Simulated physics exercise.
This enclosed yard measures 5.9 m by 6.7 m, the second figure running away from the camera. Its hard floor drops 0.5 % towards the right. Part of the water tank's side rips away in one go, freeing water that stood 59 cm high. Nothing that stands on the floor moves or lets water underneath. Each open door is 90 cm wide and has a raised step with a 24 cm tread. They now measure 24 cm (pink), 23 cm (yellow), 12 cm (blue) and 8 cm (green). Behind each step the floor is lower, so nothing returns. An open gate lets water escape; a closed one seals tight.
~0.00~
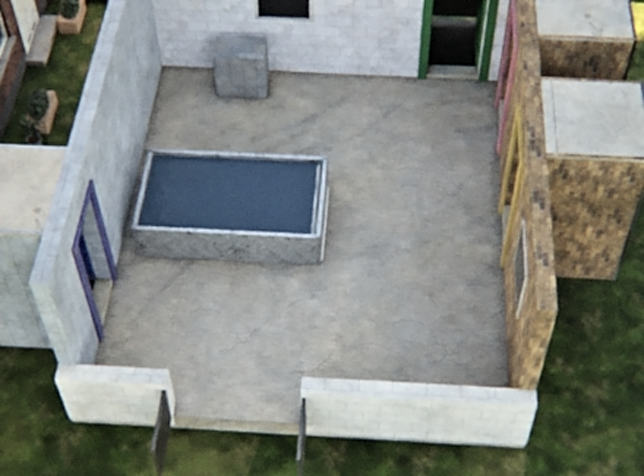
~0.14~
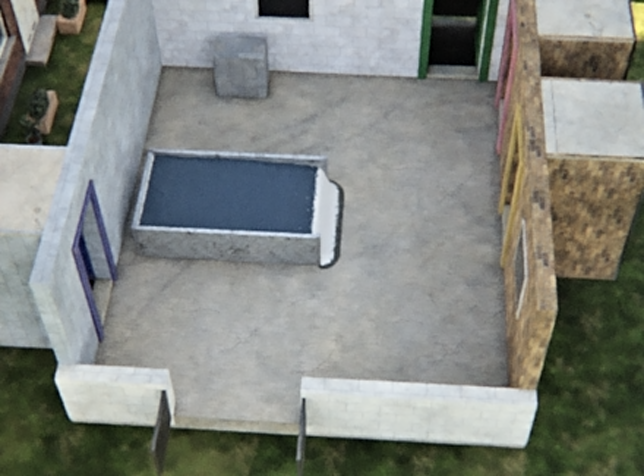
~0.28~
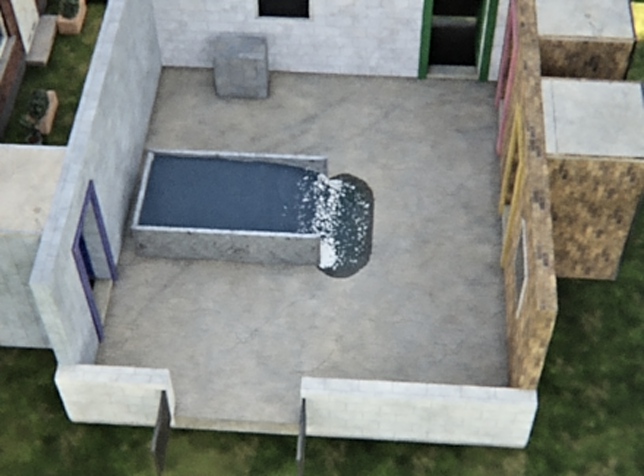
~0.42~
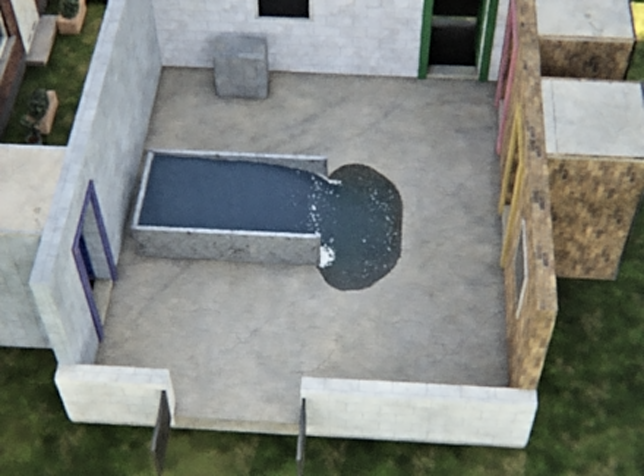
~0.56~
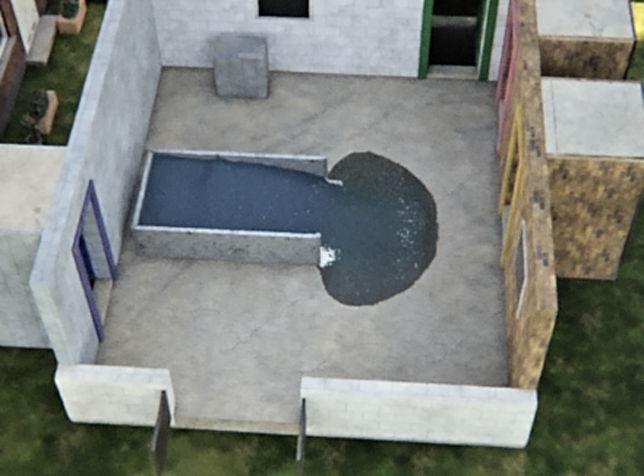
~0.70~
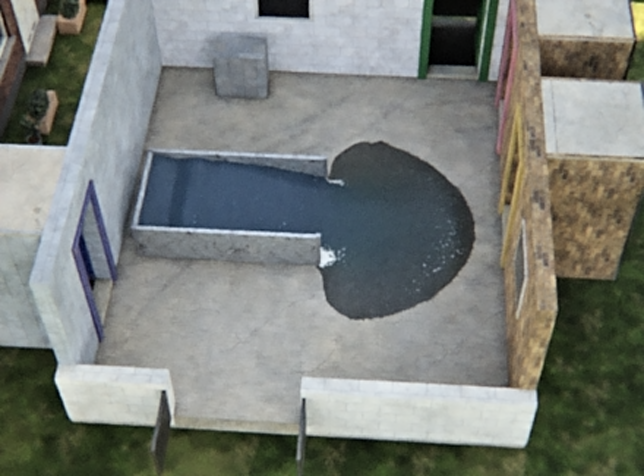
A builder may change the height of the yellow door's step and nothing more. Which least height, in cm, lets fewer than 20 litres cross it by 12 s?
Some 25 cm above the ground.
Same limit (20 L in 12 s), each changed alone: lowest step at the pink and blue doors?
Roughly 11.0 cm at pink and 6.0 cm at blue.
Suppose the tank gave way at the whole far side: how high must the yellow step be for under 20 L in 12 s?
Then roughly 5.5 cm.
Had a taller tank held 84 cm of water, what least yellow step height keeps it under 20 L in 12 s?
Then roughly 38 cm.
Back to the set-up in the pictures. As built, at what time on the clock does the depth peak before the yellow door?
Around 1.6 s.
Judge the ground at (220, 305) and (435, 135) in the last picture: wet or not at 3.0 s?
In that order: Not reached, wet.
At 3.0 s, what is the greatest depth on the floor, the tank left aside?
About 32 cm.
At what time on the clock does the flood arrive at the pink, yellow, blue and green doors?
Arrival: Pink 1.6 s, yellow 0.8 s, blue 5.5 s, green 2.4 s.
After 1.4 s water covers 30 % of the floor; 29 cm at the yellow door, 3 litres in over its 23 cm step.
After 3.0 s water covers 40 % of the floor, deepest (32 cm) near (500, 408); 27 cm at the yellow door, 34 litres in over its 23 cm step.
After 12.0 s water covers 95 % of the floor, deepest (11 cm) near (212, 76); 6 cm at the yellow door, 40 litres in over its 23 cm step.
At the yellow door as built, the water arrived by 0.9 s and peaked near 30 cm at 1.6 s.
With a step of 22.5 cm, 46 litres would have come in within the 12 s; with 30.5 cm, 0 litres. So under 20 litres takes about 25 cm.
